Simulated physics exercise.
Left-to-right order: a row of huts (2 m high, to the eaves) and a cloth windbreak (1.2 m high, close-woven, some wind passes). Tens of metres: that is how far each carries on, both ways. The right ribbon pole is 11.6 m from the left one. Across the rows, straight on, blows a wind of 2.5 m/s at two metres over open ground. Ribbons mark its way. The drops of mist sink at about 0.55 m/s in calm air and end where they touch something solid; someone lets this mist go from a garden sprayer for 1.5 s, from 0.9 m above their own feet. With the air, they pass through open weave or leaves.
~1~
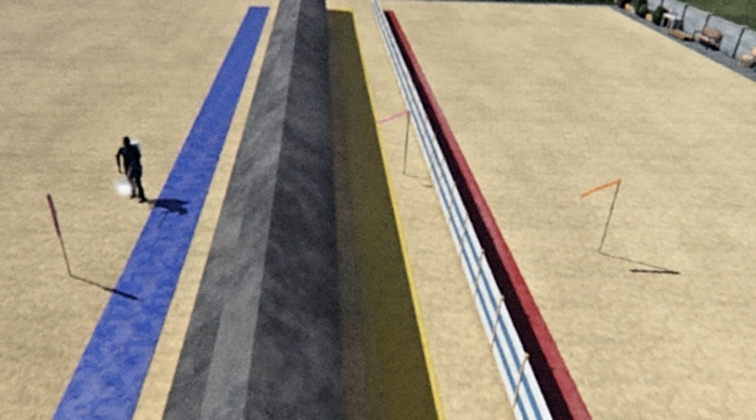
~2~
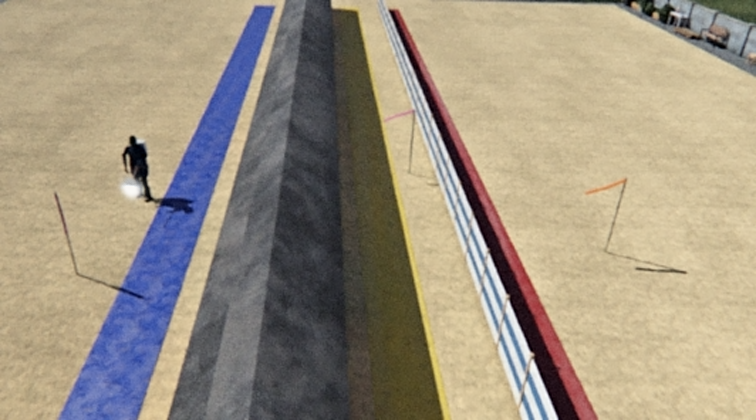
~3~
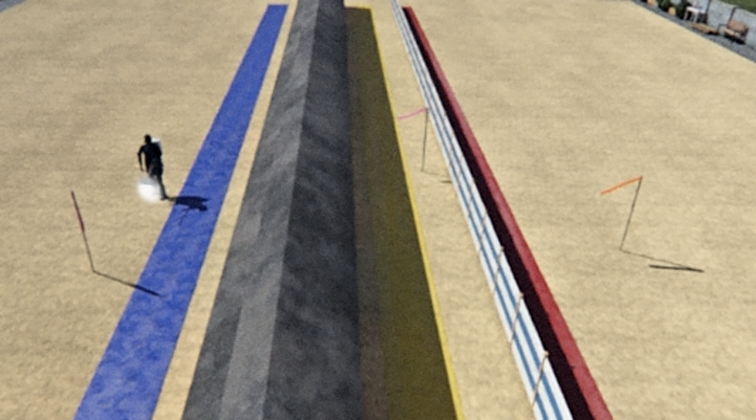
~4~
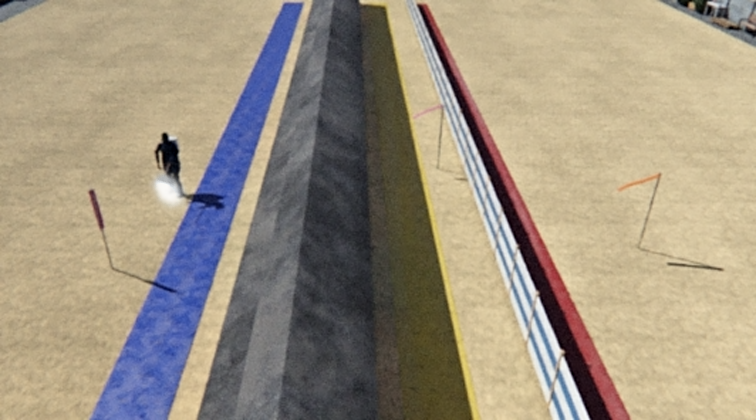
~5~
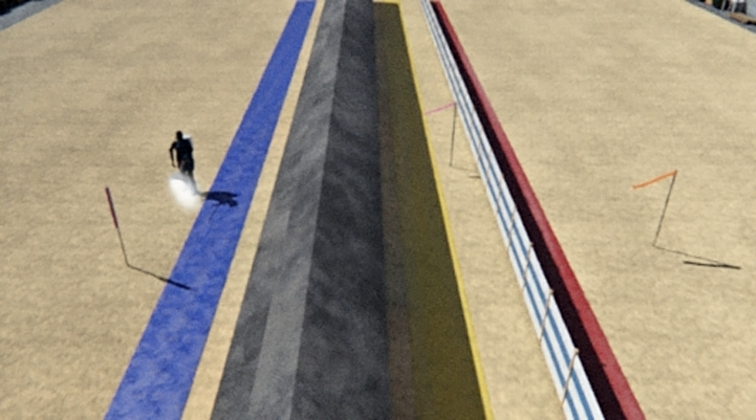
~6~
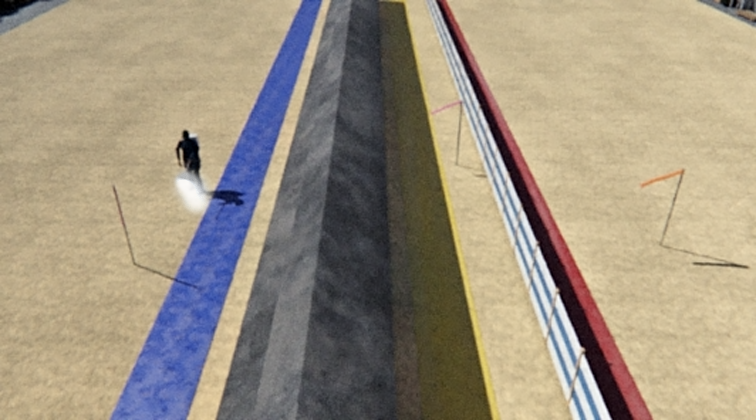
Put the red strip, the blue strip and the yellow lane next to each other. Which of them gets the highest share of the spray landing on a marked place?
Highest for blue.
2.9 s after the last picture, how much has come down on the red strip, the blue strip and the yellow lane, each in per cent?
The shares come to around 0 percent red, 40 percent blue, 0 percent yellow.
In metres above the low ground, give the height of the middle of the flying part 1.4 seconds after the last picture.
Middle height: Approx. 0.4 m.
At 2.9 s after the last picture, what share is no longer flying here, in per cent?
Something like 90 per cent, roughly.
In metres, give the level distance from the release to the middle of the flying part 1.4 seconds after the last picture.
My estimate would be some 0.5 metres.
Then, 1.4 s after the last picture, 44 % is no longer flying here, and 0 % lies on the yellow lane, 0 % on the red strip and 14 % on the blue strip; the middle of what still flies is 0.3 m above the low ground, near (202, 200).
Then, 2.9 s after the last picture, 91 % is no longer flying here, and 0 % lies on the yellow lane, 0 % on the red strip and 41 % on the blue strip.
Then, 6.9 s after the last picture, 99 % is no longer flying here, and 0 % lies on the yellow lane, 0 % on the red strip and 49 % on the blue strip.
Then, 18.9 s after the last picture, 100 % is no longer flying here, and 0 % lies on the yellow lane, 0 % on the red strip and 49 % on the blue strip.
Then, 43.9 s after the last picture, 100 % is no longer flying here, and 0 % lies on the yellow lane, 0 % on the red strip and 49 % on the blue strip.
